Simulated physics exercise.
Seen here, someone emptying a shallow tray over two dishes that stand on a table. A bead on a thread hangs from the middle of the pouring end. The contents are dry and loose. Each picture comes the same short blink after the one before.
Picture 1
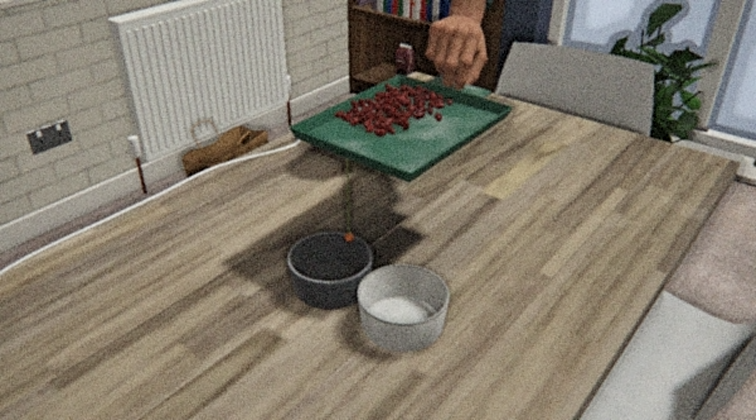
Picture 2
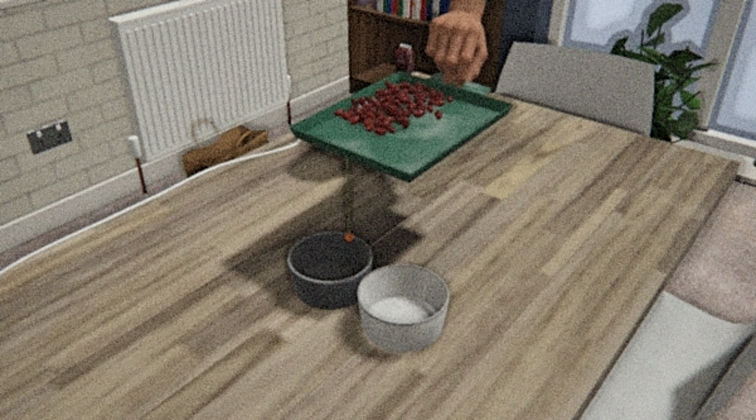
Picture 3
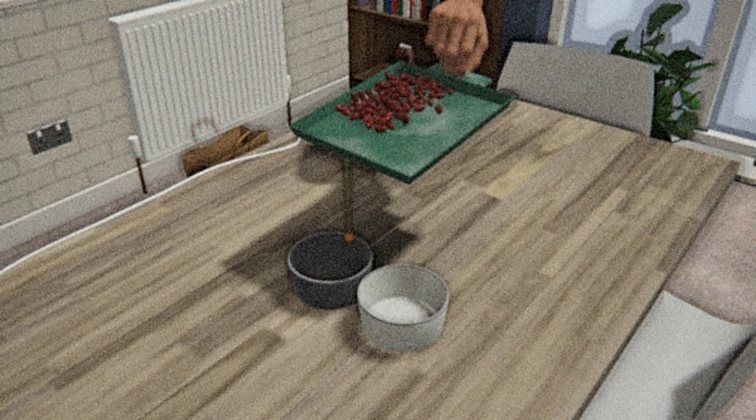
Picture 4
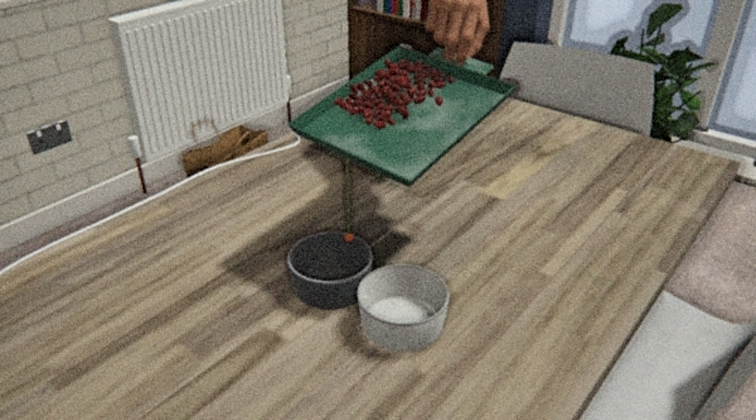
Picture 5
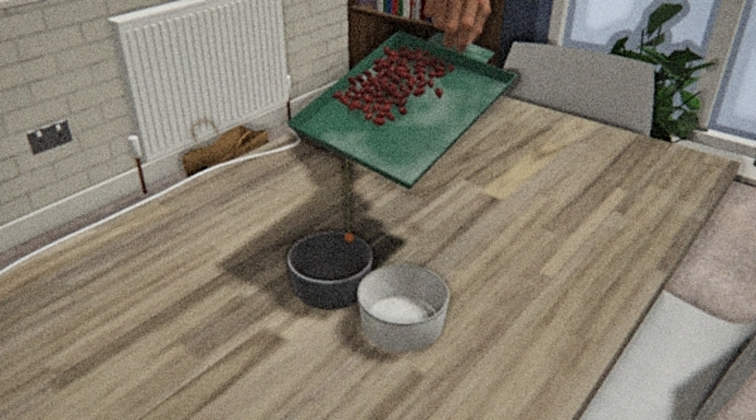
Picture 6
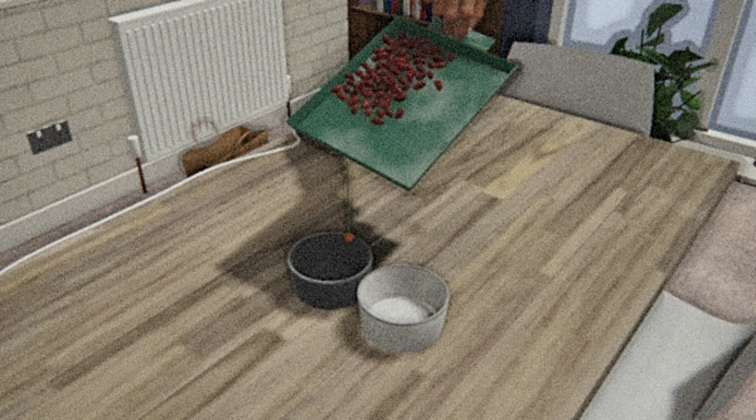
A hand raising the far side of a green tray of red beans, tilting it steadily above two bowls on a wooden table.
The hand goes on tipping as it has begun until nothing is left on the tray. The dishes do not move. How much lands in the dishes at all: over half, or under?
Caught overall: More than half.
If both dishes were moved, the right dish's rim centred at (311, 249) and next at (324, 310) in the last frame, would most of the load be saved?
One: Not half. Two: The smaller part.
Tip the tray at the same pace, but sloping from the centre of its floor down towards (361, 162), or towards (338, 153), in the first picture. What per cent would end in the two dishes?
In turn 60 and 50 in a hundred.
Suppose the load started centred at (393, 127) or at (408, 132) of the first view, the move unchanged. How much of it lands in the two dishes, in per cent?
First some 90, then 90 per cent.
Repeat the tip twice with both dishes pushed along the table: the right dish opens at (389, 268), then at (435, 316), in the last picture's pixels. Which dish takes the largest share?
One: The right dish. Two: The left-hand dish.
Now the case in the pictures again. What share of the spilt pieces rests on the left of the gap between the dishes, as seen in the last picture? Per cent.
It comes to 70 per cent or so.
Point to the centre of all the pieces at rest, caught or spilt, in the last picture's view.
At about (393, 320).
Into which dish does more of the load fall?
Fuller: The right dish.
Soon after the last picture, tray tipped steeply; about two thirds on the tray; a stray few in the right dish; a stray few in the left dish; a stray few outside both; about a quarter in the air.
A little later, tray tipped past a quarter turn; about two thirds in the right dish; about a quarter in the left dish; a small part outside both; a small part in the air.
Later still, tray tipped past a quarter turn; about two thirds in the right dish; about a quarter in the left dish; about a quarter outside both.
At rest, tray tipped past a quarter turn; about two thirds in the right dish; about a quarter in the left dish; about a quarter outside both.
